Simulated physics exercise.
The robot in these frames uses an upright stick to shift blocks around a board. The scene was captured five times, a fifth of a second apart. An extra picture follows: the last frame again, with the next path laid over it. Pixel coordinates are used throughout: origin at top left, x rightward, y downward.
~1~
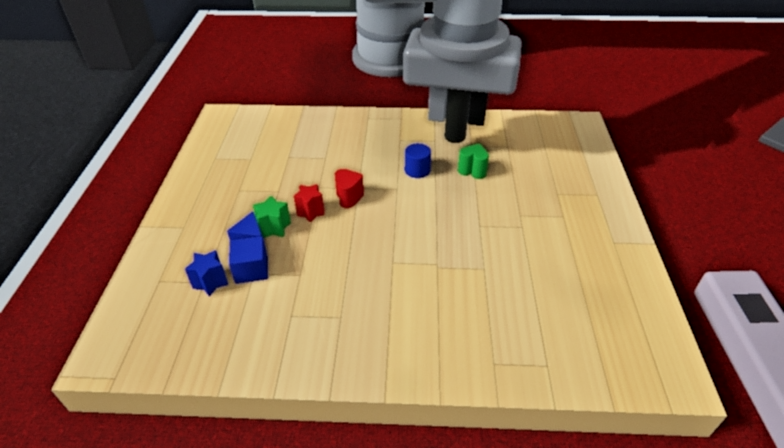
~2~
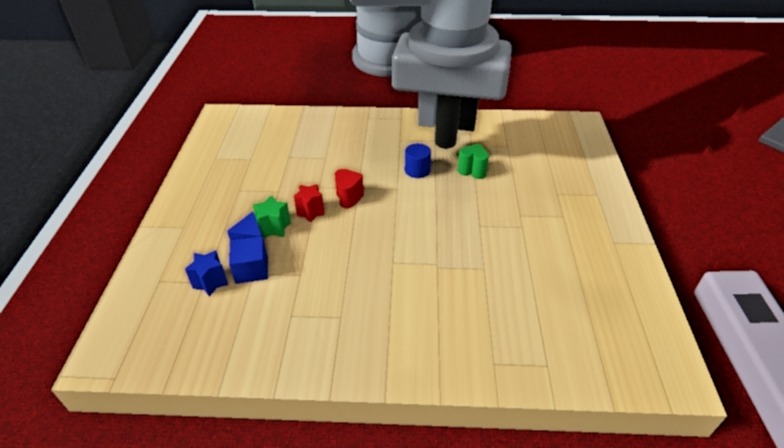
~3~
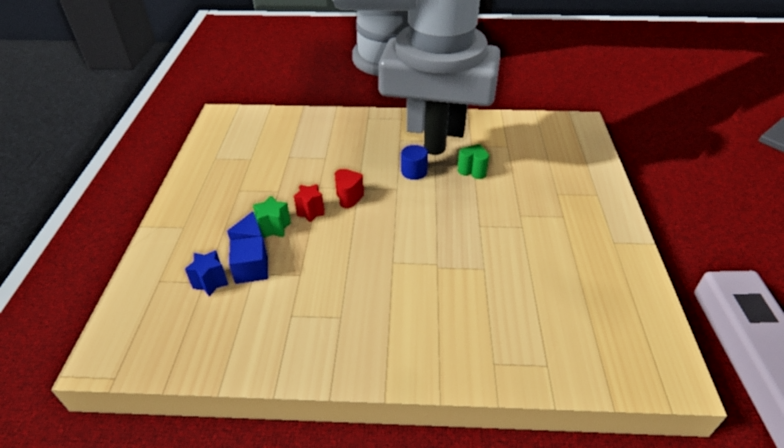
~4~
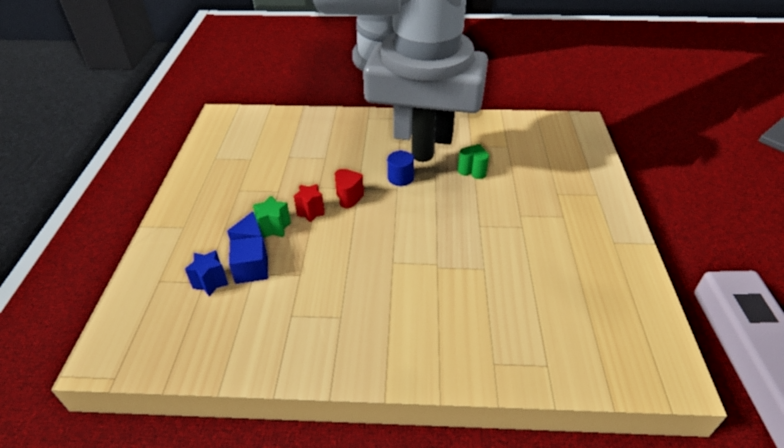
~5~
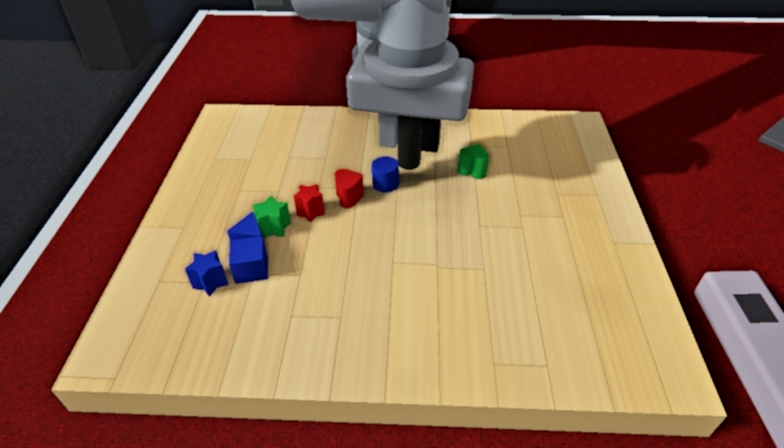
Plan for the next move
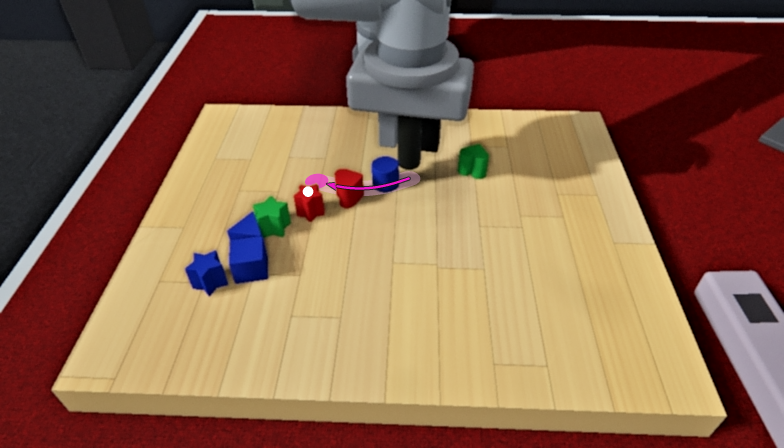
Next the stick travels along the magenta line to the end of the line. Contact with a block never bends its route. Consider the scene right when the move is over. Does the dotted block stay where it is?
No - that is not the case.
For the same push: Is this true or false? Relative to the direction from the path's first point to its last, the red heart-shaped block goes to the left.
True - the claim holds.
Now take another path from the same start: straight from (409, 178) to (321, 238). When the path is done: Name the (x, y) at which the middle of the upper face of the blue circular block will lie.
At pixel (346, 177).
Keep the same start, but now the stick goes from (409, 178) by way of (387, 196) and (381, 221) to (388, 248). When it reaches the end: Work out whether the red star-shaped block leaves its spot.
Here the red star-shaped block stays on its spot.
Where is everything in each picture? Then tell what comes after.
Stick tip at (455, 138); block tops, red star-shaped block at (308, 192); red heart-shaped block at (347, 177); blue circular block at (418, 150); green heart-shaped block at (475, 151), in the first picture.
Stick at (445, 144); blocks unchanged, in the second picture.
Stick at (435, 150); blue circular block at (415, 152), in the third picture.
Stick at (423, 157); blue circular block at (401, 158), in the fourth picture.
Stick at (409, 164); red star-shaped block at (308, 192); red heart-shaped block at (347, 177); blue circular block at (385, 164); green heart-shaped block at (475, 151), in the fifth picture.
Path on the board, from (409, 178) via (379, 187) and (347, 188), ending at (317, 181); the dot is on the red star-shaped block.
The first path, step by step. One third of the way, stick at (378, 173); red heart-shaped block at (333, 183), turned 15° clockwise; blue circular block at (353, 172).
Two thirds of the way, stick at (345, 174); red star-shaped block at (296, 200), turned 25° clockwise; red heart-shaped block at (317, 191), turned 15° anticlockwise; blue circular block at (320, 174).
At the end, stick at (315, 167); red star-shaped block at (296, 200), turned 25° clockwise; red heart-shaped block at (317, 191), turned 20° anticlockwise; blue circular block at (297, 174); green heart-shaped block in place.
